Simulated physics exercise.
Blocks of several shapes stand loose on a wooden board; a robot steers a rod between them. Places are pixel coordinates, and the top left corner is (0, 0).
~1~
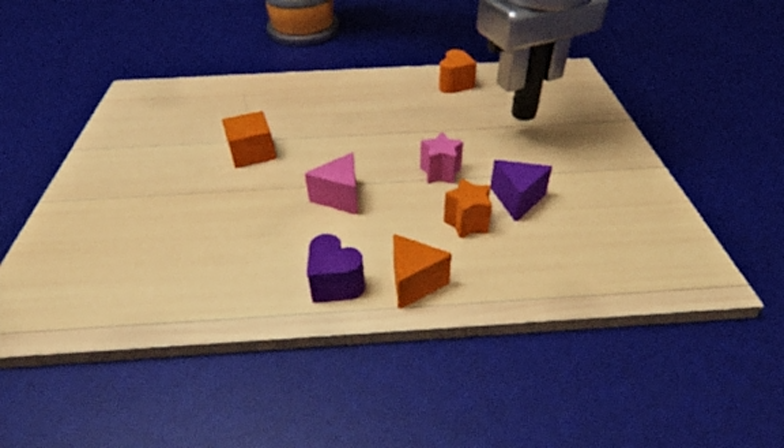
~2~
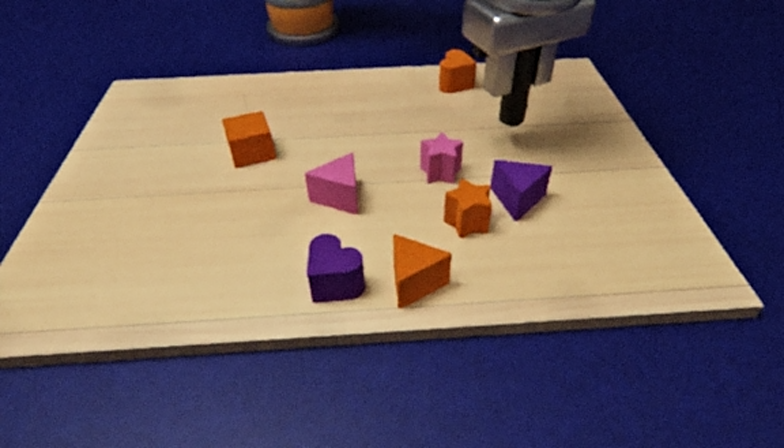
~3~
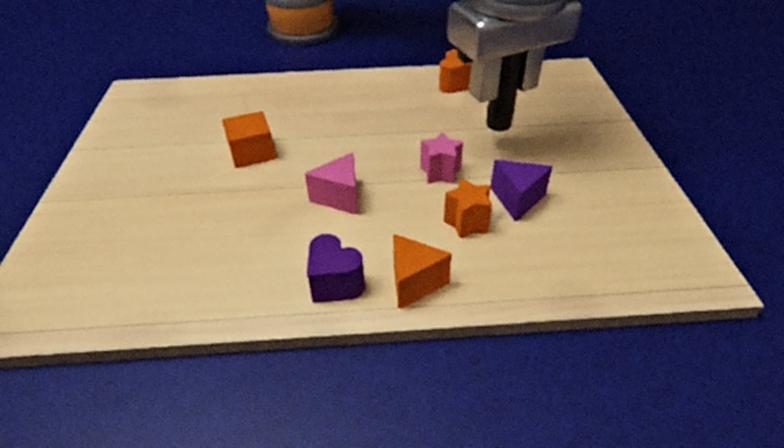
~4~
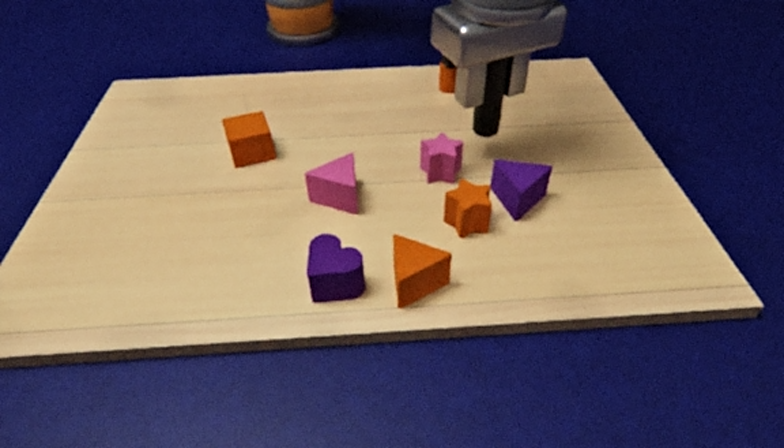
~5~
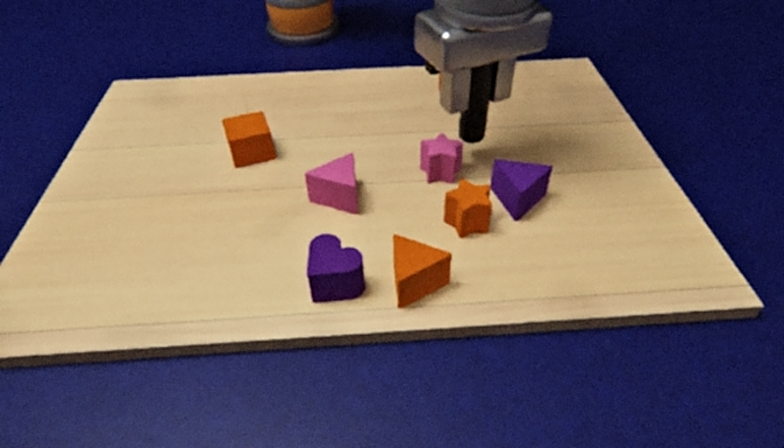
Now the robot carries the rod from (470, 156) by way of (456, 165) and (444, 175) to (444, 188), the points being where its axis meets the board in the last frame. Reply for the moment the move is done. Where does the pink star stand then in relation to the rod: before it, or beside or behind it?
It slips out to the side or back.
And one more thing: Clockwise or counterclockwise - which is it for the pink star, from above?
Direction: Clockwise.
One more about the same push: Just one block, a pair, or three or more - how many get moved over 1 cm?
The number will come to 1.
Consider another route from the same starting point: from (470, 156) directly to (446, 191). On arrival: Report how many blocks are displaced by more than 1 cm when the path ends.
One block shifts.
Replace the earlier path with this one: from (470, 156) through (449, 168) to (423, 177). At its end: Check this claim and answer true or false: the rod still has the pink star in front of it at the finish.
The statement is true.
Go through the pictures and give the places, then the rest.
Rod's lower end at (524, 115); pink star at (442, 144); orange star at (471, 193), in the first frame.
Rod at (511, 120); blocks still, in the second frame.
Rod at (499, 125); blocks still, in the third frame.
Rod at (485, 131); blocks still, in the fourth frame.
Rod at (472, 137); pink star at (442, 144); orange star at (471, 193), in the fifth frame.
What follows on the original path. Halfway along, rod at (451, 150); pink star at (431, 153).
At the end, rod at (445, 168); pink star at (417, 166), turned 30° clockwise; orange star still.
